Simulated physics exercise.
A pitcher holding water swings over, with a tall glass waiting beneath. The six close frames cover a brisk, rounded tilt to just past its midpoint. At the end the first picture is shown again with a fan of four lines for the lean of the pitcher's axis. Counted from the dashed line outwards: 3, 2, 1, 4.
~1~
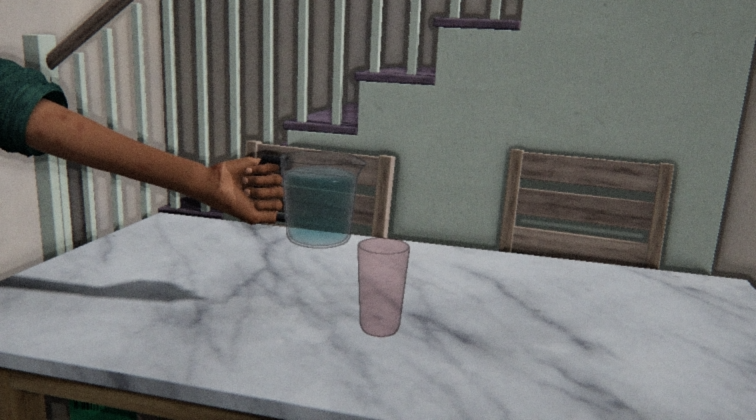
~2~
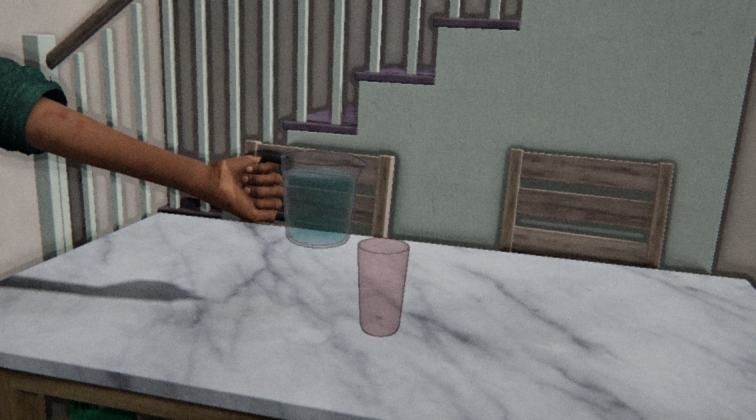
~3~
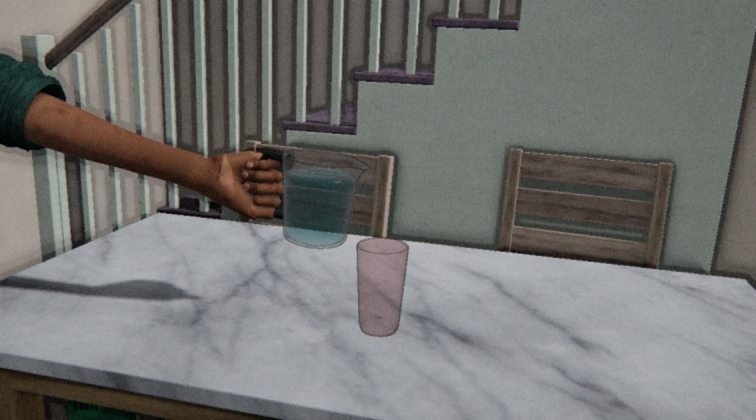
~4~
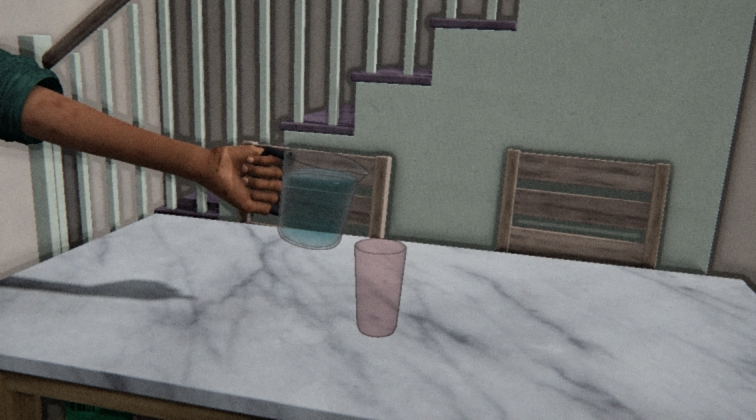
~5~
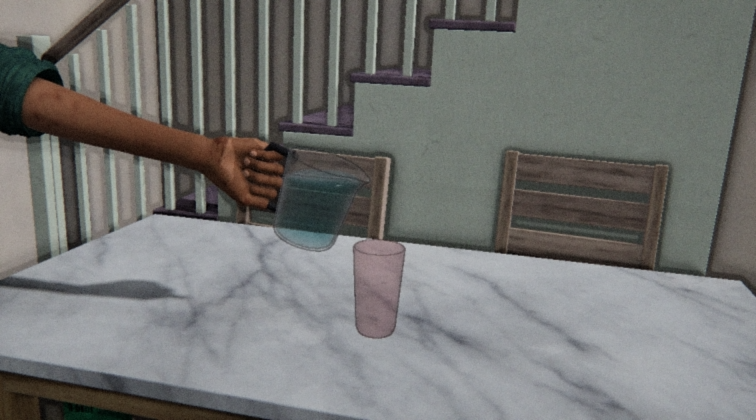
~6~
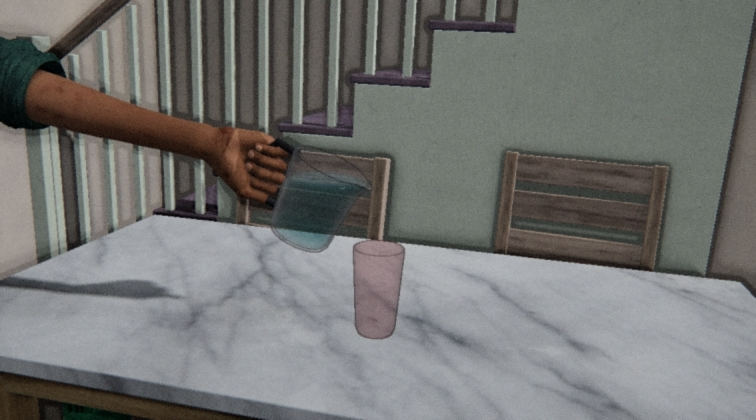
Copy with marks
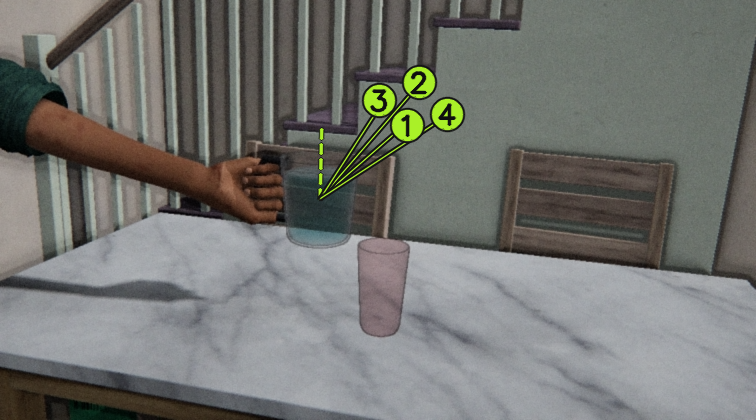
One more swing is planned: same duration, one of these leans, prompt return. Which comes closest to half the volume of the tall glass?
I would pick line 4.
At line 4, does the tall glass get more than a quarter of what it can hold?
Yes.
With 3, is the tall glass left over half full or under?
Under half.
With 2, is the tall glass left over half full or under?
Under half.
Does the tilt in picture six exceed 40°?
No.
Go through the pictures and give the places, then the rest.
The first frame shows upright, lip at (365, 164); rim of the tall glass round (384, 245); nothing has left yet.
The second frame shows upright, lip at (365, 165); nothing has left yet.
The third frame shows tipped about 5°, lip at (367, 168); nothing has left yet.
The fourth frame shows tipped about 10°, lip at (367, 173); nothing has left yet.
The fifth frame shows tipped about 17°, lip at (369, 181); nothing has left yet.
The sixth frame shows tipped about 24°, lip at (371, 189); nothing has left yet.
In lime, 1 at (392, 135); 2 at (409, 95); 3 at (373, 117); 4 at (433, 124).
With 1, the tall glass ends with about 35 % of what it can hold; 4 % of the water is spilt.
With 2, the tall glass ends with about 22 % of what it can hold.
With 3, the tall glass ends with about 12 % of what it can hold.
With 4, the tall glass ends with about 51 % of what it can hold; 5 % of the water is spilt.
